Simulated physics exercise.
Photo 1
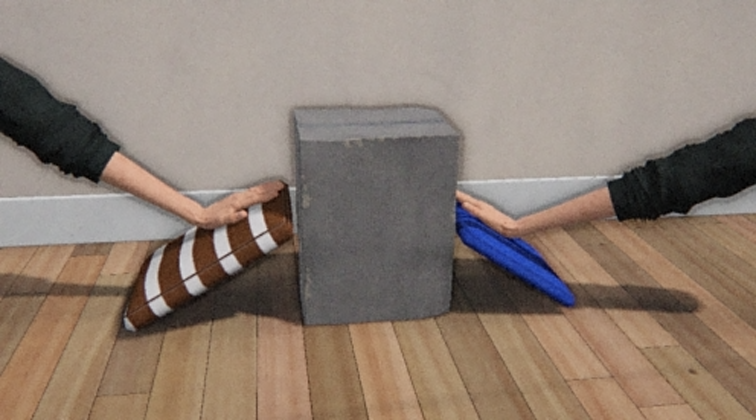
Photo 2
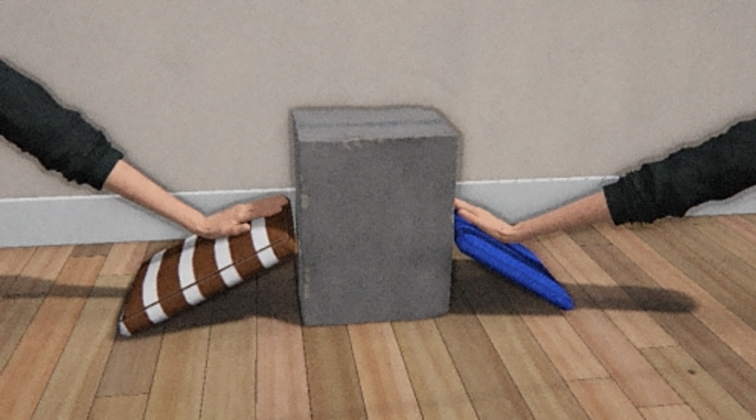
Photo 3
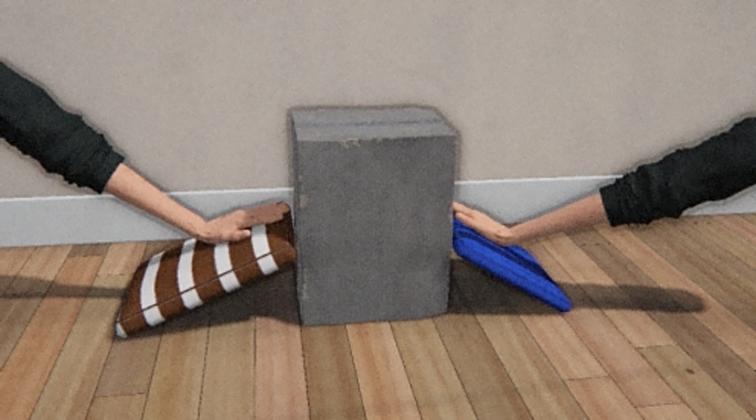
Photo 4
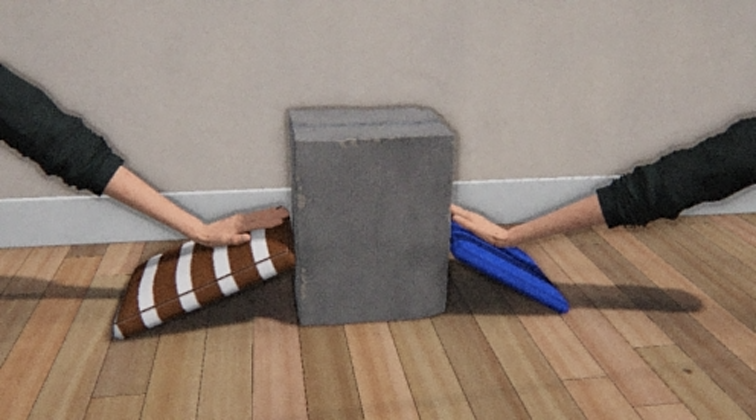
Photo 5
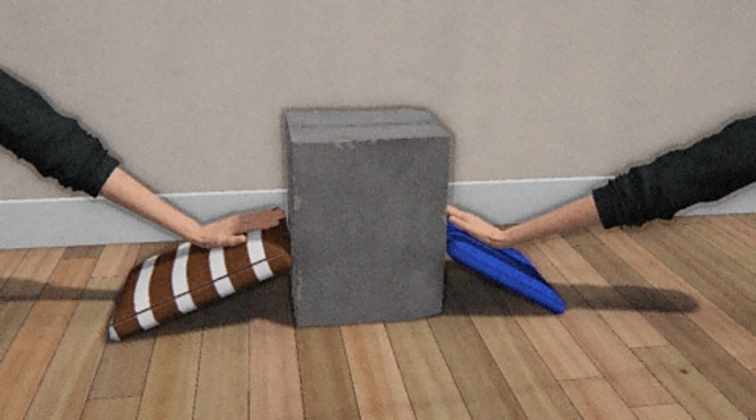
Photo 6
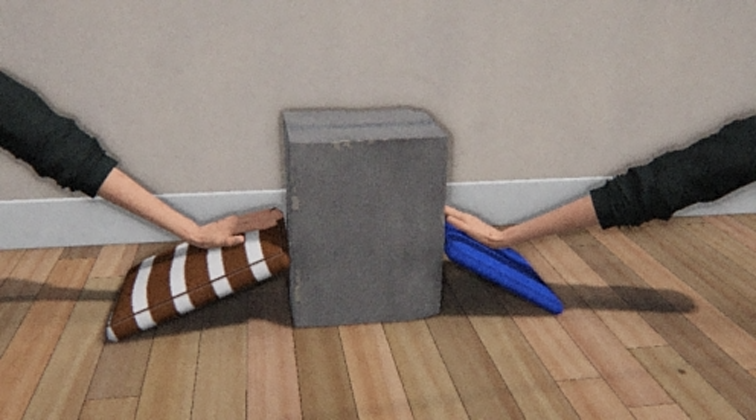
A brown and white striped pillow sagged lower under a hand at the left of a grey box, its bottom edge sliding slightly outward, while a blue pad under another hand barely shifted.
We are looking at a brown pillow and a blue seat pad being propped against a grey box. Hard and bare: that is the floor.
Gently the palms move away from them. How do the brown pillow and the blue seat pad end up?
The brown pillow slides down; the blue seat pad slides down.
Then, 0.32 s later than the last view, pillow flat on the floor near (197, 292); seat pad flat on the floor near (493, 280).
Then, 0.60 s later than the last view, pillow flat on the floor near (196, 293); seat pad flat on the floor near (493, 281).
Finally, pillow flat on the floor near (196, 293); seat pad flat on the floor near (493, 281). The brown pillow slumps to the floor and the blue seat pad slides down flat.
